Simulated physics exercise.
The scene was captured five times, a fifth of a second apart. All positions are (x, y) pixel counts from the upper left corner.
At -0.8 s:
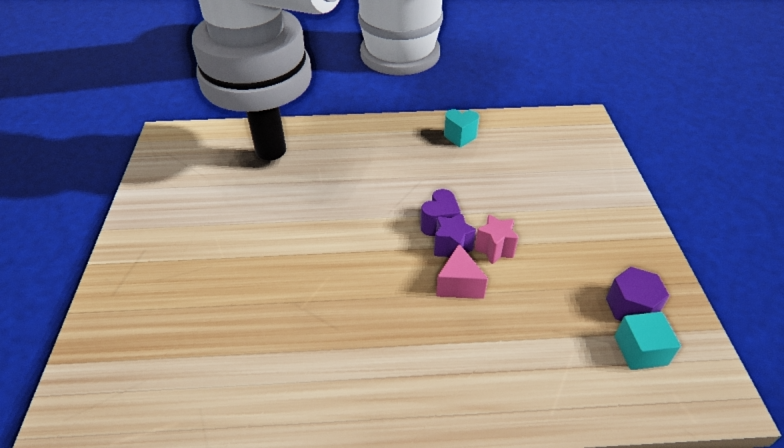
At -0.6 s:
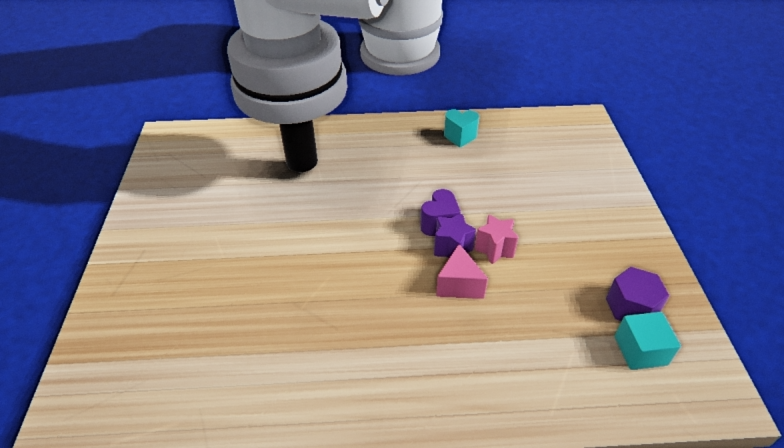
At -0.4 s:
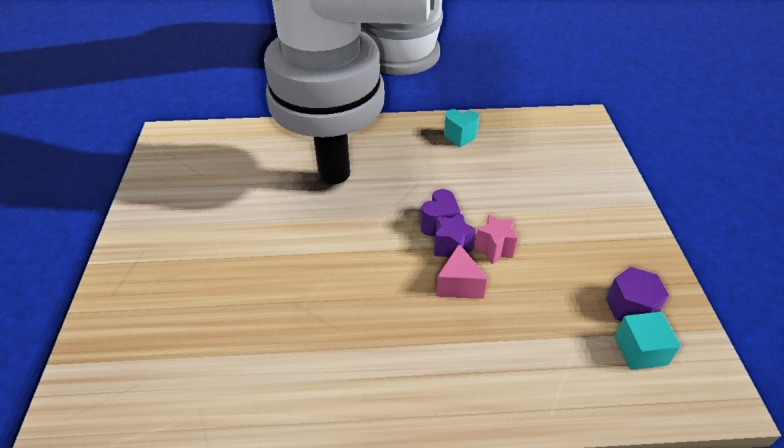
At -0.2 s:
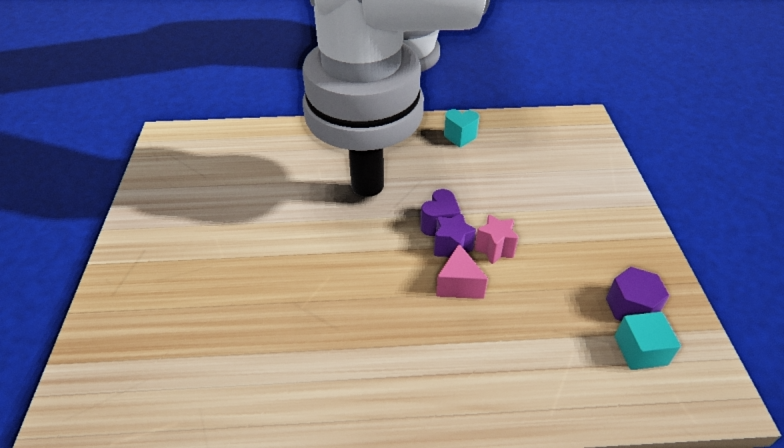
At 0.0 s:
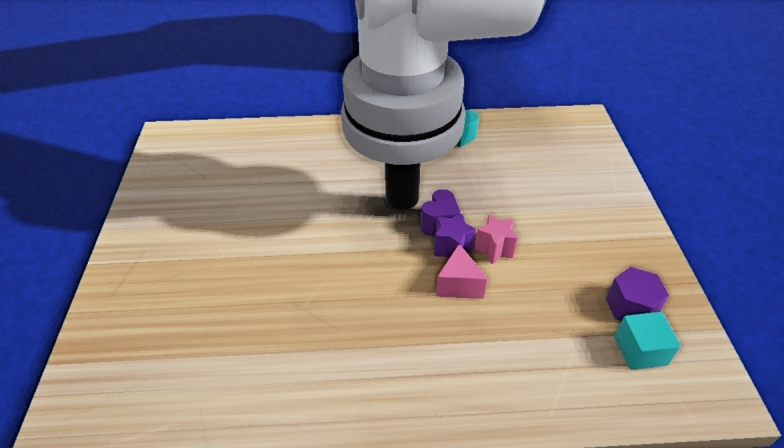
At first, a robot arm holds a black stick over the upper left of a wooden board scattered with purple, pink and teal blocks. The stick moves steadily right and slightly toward the viewer, ending close beside the purple heart block, while all the blocks stay still.
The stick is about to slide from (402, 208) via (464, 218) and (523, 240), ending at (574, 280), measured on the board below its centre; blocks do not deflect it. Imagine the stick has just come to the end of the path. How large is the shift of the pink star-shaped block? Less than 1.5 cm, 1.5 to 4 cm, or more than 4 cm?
Once the path is done, the pink star-shaped block lies more than 4 cm from its present place.
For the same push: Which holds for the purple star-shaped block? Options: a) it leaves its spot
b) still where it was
Option a.
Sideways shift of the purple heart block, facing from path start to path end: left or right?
The purple heart block goes right.
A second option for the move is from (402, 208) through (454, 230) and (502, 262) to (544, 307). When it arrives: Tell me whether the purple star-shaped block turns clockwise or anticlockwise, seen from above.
Rotation: Clockwise.
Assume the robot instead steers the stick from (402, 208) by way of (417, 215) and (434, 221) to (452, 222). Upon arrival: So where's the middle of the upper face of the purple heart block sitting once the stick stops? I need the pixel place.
The middle of its upper face will lie at (484, 211).
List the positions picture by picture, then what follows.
Tip of the stick at (271, 152), middles of tops, purple heart block at (442, 203), purple star-shaped block at (454, 227), pink star-shaped block at (499, 228), purple six-sided block at (642, 286), in the first picture.
Stick at (302, 164), nothing pushed, in the second picture.
Stick at (335, 175), nothing pushed, in the third picture.
Stick at (368, 187), nothing pushed, in the fourth picture.
Stick at (402, 200), purple heart block at (442, 203), purple star-shaped block at (454, 227), pink star-shaped block at (499, 228), purple six-sided block at (642, 286), in the fifth picture.
What follows on the original path. One third of the way, stick at (465, 210); purple heart block at (489, 214), turned 15° clockwise; purple star-shaped block at (461, 234), turned 30° clockwise; pink star-shaped block at (514, 234), turned 25° clockwise.
Two thirds of the way, stick at (525, 232); purple heart block at (547, 241), turned 30° clockwise; purple star-shaped block at (461, 234), turned 30° clockwise; pink star-shaped block at (552, 268), turned 70° clockwise.
At the end, stick at (577, 272); purple heart block at (603, 285), turned 35° clockwise; purple star-shaped block at (461, 234), turned 30° clockwise; pink star-shaped block at (562, 291), turned 125° clockwise; purple six-sided block at (651, 290).
